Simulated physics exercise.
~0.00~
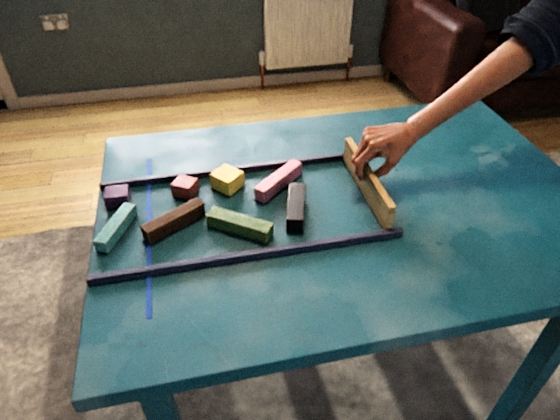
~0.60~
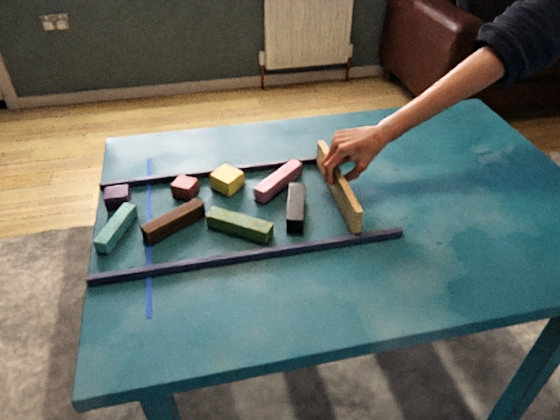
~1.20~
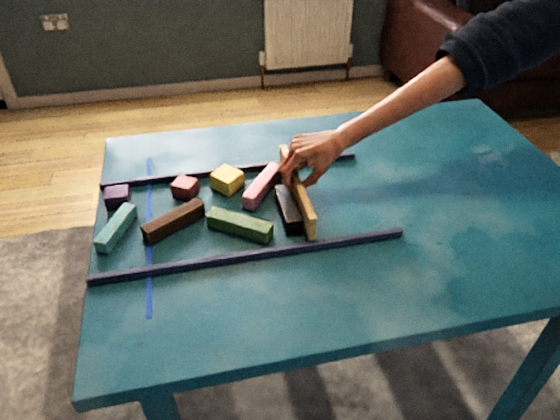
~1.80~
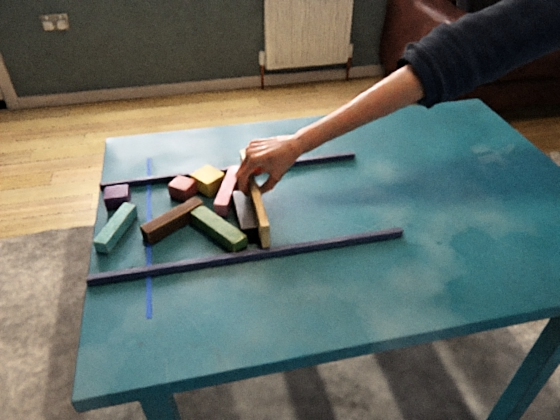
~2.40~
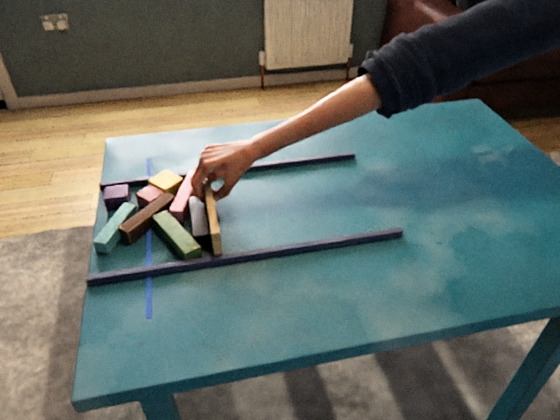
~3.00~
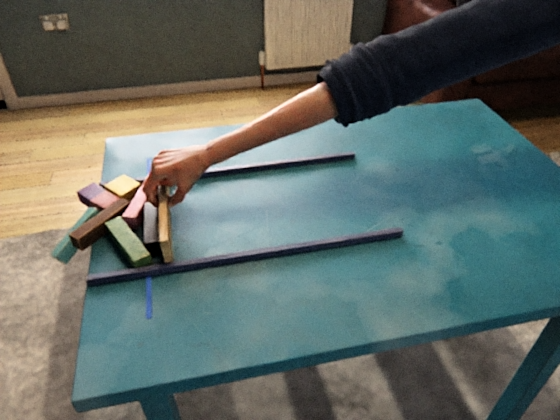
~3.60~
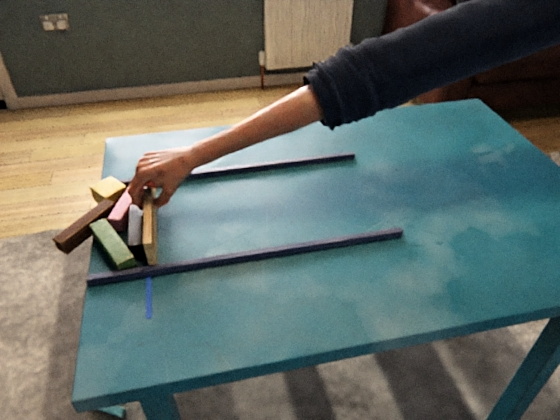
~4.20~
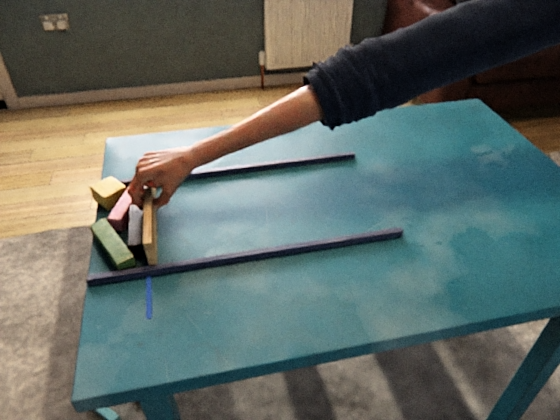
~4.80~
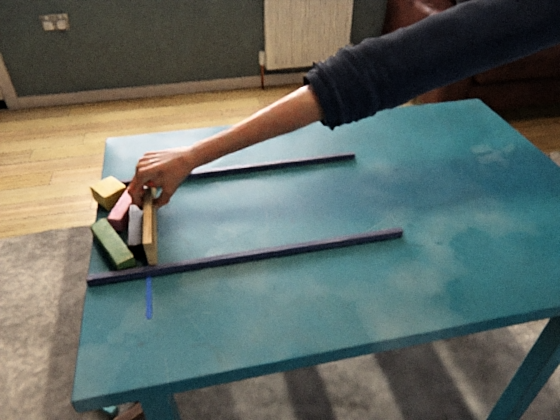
A hand slides a board left, pushing blocks together until several drop off the table's end.
